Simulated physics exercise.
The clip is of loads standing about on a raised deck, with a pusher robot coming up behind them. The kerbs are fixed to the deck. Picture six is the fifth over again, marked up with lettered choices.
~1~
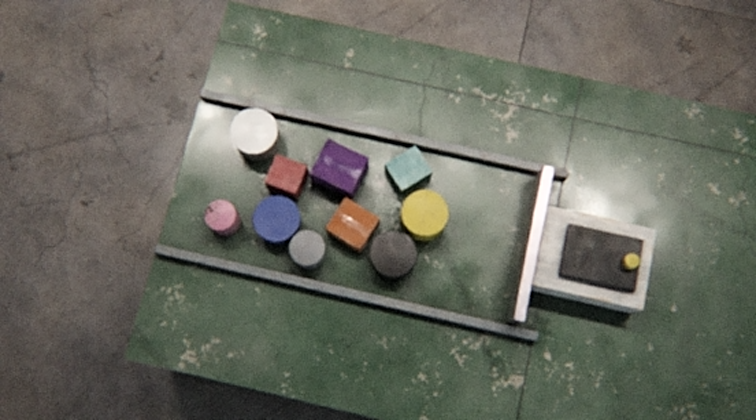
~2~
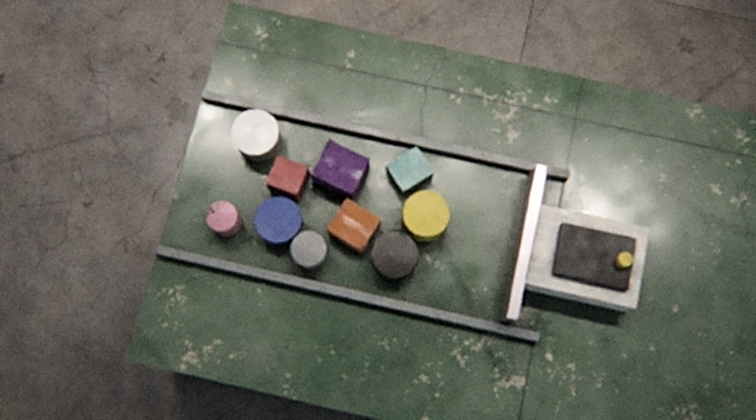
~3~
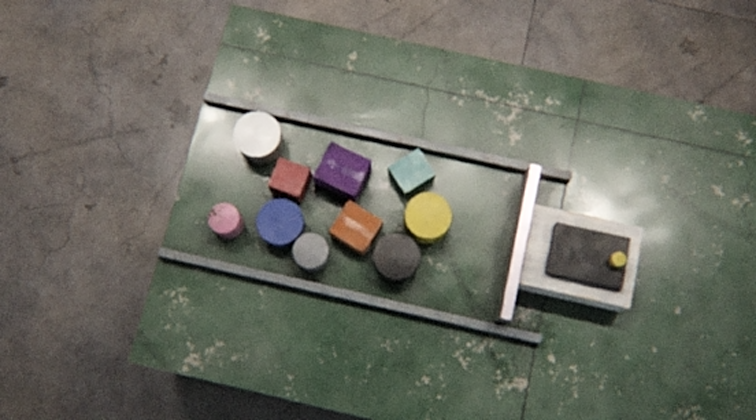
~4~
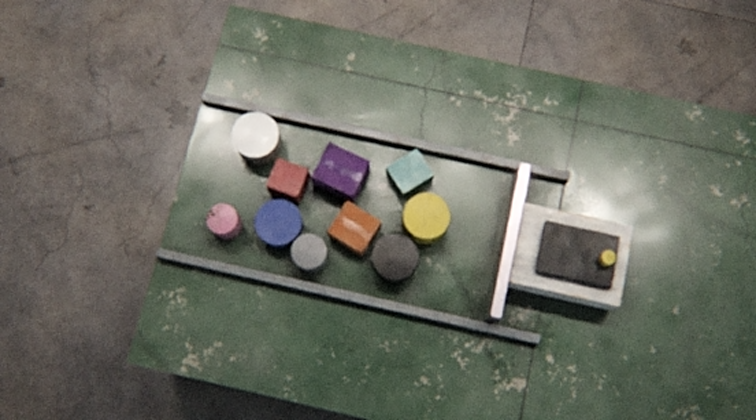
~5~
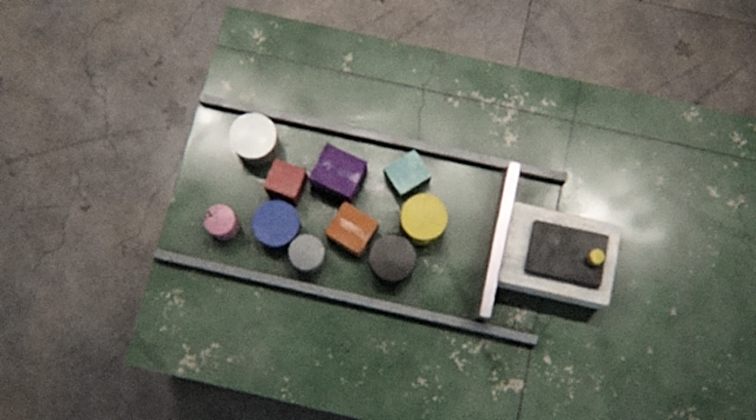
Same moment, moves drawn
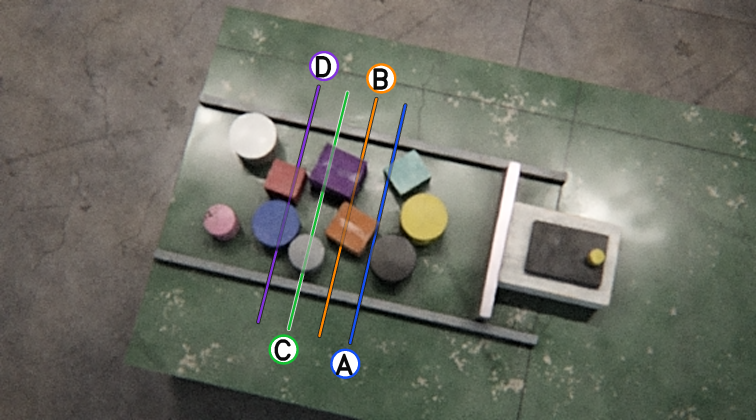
A white pusher robot with a wide blade creeping left between two rails toward a motionless cluster of coloured boxes and cylinders.
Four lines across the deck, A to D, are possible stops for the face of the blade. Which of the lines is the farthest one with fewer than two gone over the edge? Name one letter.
It should halt at D.
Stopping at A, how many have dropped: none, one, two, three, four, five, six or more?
By then, none.
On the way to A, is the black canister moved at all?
Yes.
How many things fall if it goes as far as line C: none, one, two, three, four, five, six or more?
The count is none.
On the marked copy, A at (379, 220); B at (349, 214); C at (319, 207); D at (289, 201).
Following D. Soon after the start, robot (483, 234); turquoise crate (404, 172); black canister (386, 258).
Later, robot (407, 217); pink canister (194, 226); blue pail (231, 213).
In the end, robot (350, 205); white pail (196, 122); pink canister (170, 235); none fallen.
As for the rest, A is within the limit but short; B is within the limit but short; C is within the limit but short.
